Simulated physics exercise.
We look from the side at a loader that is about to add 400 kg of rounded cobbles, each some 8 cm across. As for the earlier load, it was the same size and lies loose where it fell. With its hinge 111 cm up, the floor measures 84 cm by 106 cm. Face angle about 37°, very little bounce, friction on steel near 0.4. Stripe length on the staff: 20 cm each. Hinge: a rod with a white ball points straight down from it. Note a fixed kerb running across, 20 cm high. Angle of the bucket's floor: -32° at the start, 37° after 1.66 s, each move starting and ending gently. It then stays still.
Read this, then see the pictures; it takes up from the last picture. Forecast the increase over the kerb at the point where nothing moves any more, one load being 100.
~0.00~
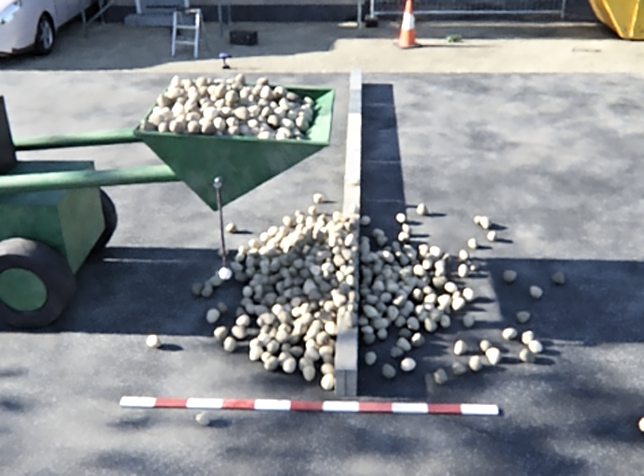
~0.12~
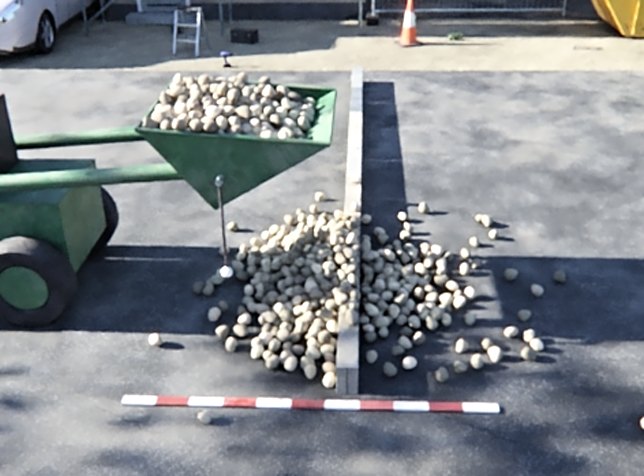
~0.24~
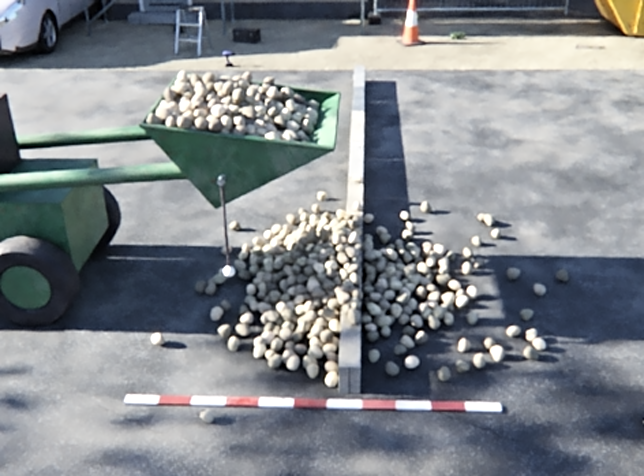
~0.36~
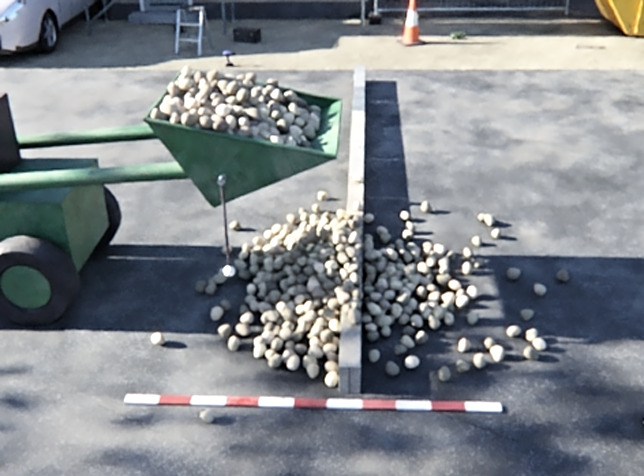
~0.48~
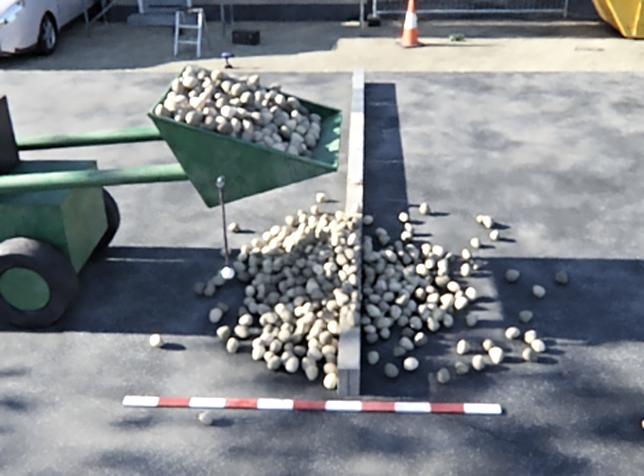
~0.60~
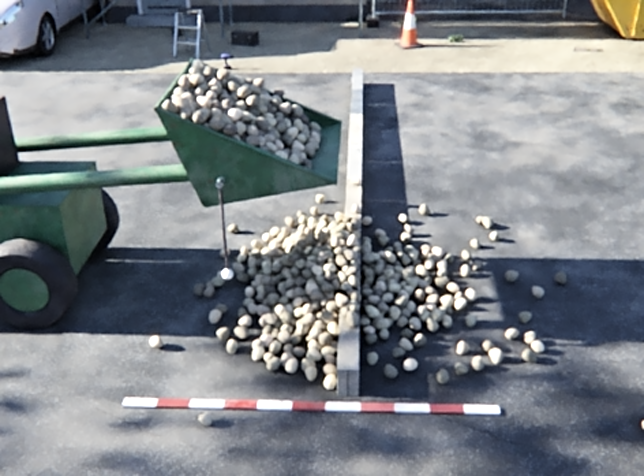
I would say 70 per cent.
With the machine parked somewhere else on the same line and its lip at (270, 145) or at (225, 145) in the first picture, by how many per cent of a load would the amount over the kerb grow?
The first would add some 10 per cent and the second some 0 per cent.
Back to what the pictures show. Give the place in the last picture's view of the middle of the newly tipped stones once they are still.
Near (386, 274).
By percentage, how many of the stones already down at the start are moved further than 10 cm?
15 %.
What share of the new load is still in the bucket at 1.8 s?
Roughly 30 per cent is still inside.
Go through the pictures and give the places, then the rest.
In the first picture, the bucket is at -32°, its lip at (328, 144); the top of the load is at (205, 90). The earlier load is highest near (341, 253), 29 cm above ground level, 74 % on this side of the kerb, 27 % over the kerb.
In the second picture, the bucket is at -31°, its lip at (330, 144); the top of the load is at (207, 88); the stones move at 0.1 m/s on average.
In the third picture, lip at (334, 149), floor tilted -28°, highest stones at (203, 87); the stones move at 0.1 m/s on average.
In the fourth picture, the bucket is at -24°, its lip at (336, 157); the top of the load is at (199, 82); the stones move at 0.2 m/s on average.
In the fifth picture, lip at (337, 170), floor tilted -18°, highest stones at (198, 81); the stones move at 0.2 m/s on average.
In the sixth picture, the bucket is at -11°, its lip at (337, 183); the top of the load is at (202, 76); the stones move at 0.3 m/s on average.
After 1.2 s the floor is at 26°; in per cent of one load, 96 in the bucket, 78 on this side of the kerb, 27 over the kerb; the foremost stones are at (540, 308).
After 1.8 s the floor is at 37°; in per cent of one load, 32 in the bucket, 113 on this side of the kerb, 56 over the kerb; the foremost stones are at (540, 308).
After 2.1 s the floor is at 37°; in per cent of one load, 4 in the bucket, 113 on this side of the kerb, 83 over the kerb; the foremost stones are at (546, 312).
After 4.7 s the floor is at 37°; in per cent of one load, 0 in the bucket, 104 on this side of the kerb, 97 over the kerb; the foremost stones are at (572, 299). Net gain over the kerb, 70.
